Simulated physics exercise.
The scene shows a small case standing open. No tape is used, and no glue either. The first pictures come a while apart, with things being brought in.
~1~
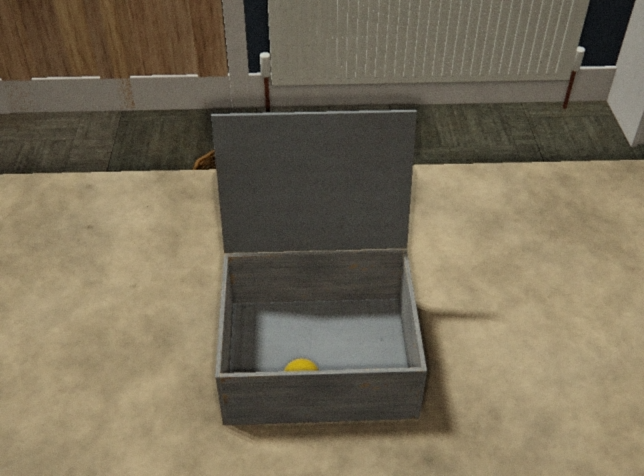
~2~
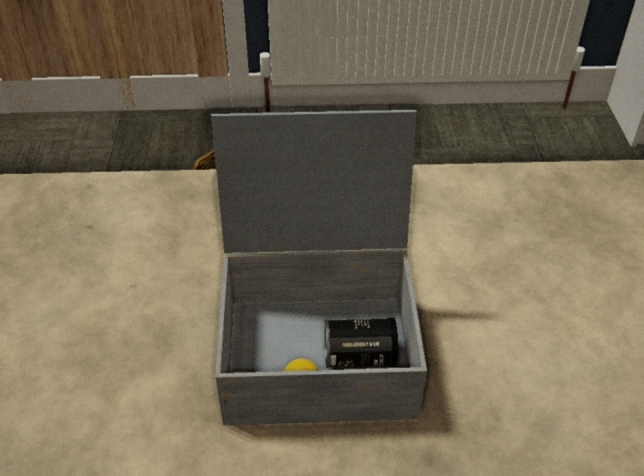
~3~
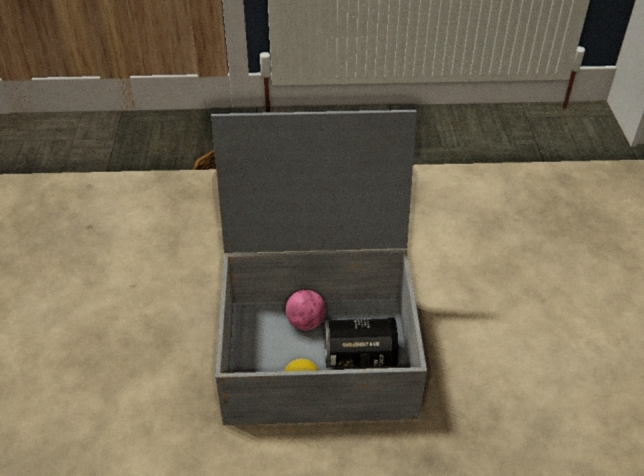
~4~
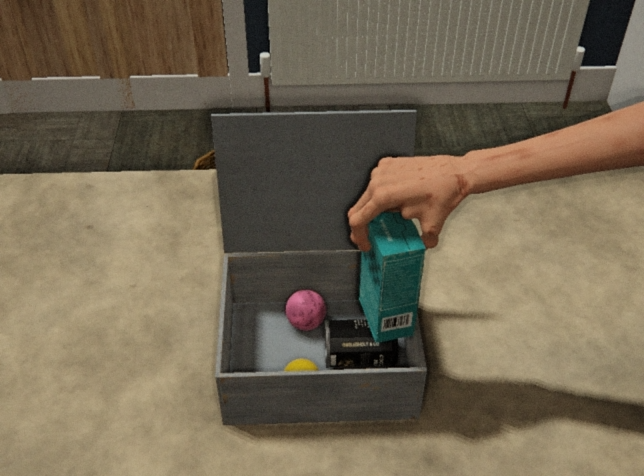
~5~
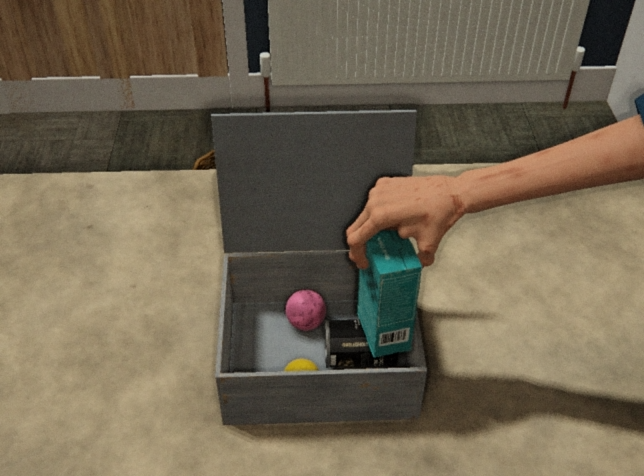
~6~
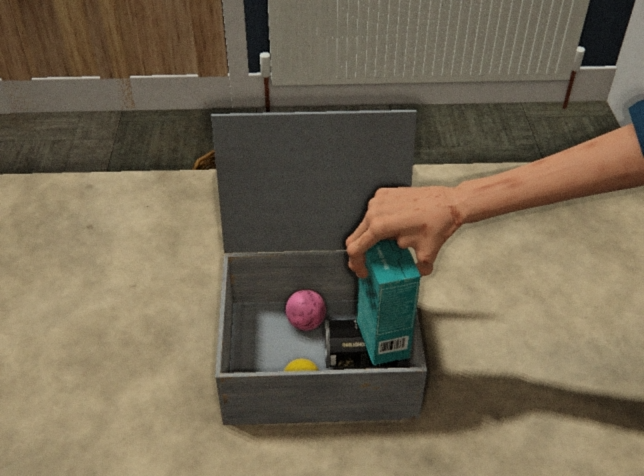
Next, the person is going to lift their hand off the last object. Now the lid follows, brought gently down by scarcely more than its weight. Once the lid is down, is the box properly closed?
No, the lid is still ajar.
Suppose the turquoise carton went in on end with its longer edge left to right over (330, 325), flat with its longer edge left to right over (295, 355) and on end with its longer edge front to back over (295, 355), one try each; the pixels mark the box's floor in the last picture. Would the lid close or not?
Trial 1: Lid fully lowered. Trial 2: Lid propped open. Trial 3: Lid propped open.
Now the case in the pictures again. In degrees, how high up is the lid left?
Near 25° up from the rim.
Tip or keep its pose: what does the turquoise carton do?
After all that, it finishes out of line.
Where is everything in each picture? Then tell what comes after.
In the first frame, the last thing is not in view yet.
In the second frame, the last thing is not in view yet; black tin (360, 343).
In the third frame, the last thing is not in view yet.
The fourth frame shows on its way; turquoise carton (389, 275); pink ball (306, 310).
The fifth frame shows on its way; turquoise carton (387, 291); black tin (360, 343).
The sixth frame shows in place under the hand; turquoise carton (386, 300).
Then, 0.50 s past the last view, turquoise carton rocked 43° from its first pose near (395, 332); black tin displaced about its own width.
Then, 1.40 s past the last view, lid 77° above the rim; turquoise carton rocked 45° from its first pose near (393, 331); black tin displaced about its own width; pink ball displaced a little.
Then, 1.80 s past the last view, lid 33° above the rim; turquoise carton rocked 45° from its first pose near (393, 331); black tin displaced about its own width; pink ball displaced a little.
Finally, lid 24° above the rim; down or leaning hard in the box, turquoise carton; moved from the start, black tin; the other 2 still in place. Final places as the last picture's camera would see them, turquoise carton near (393, 331).
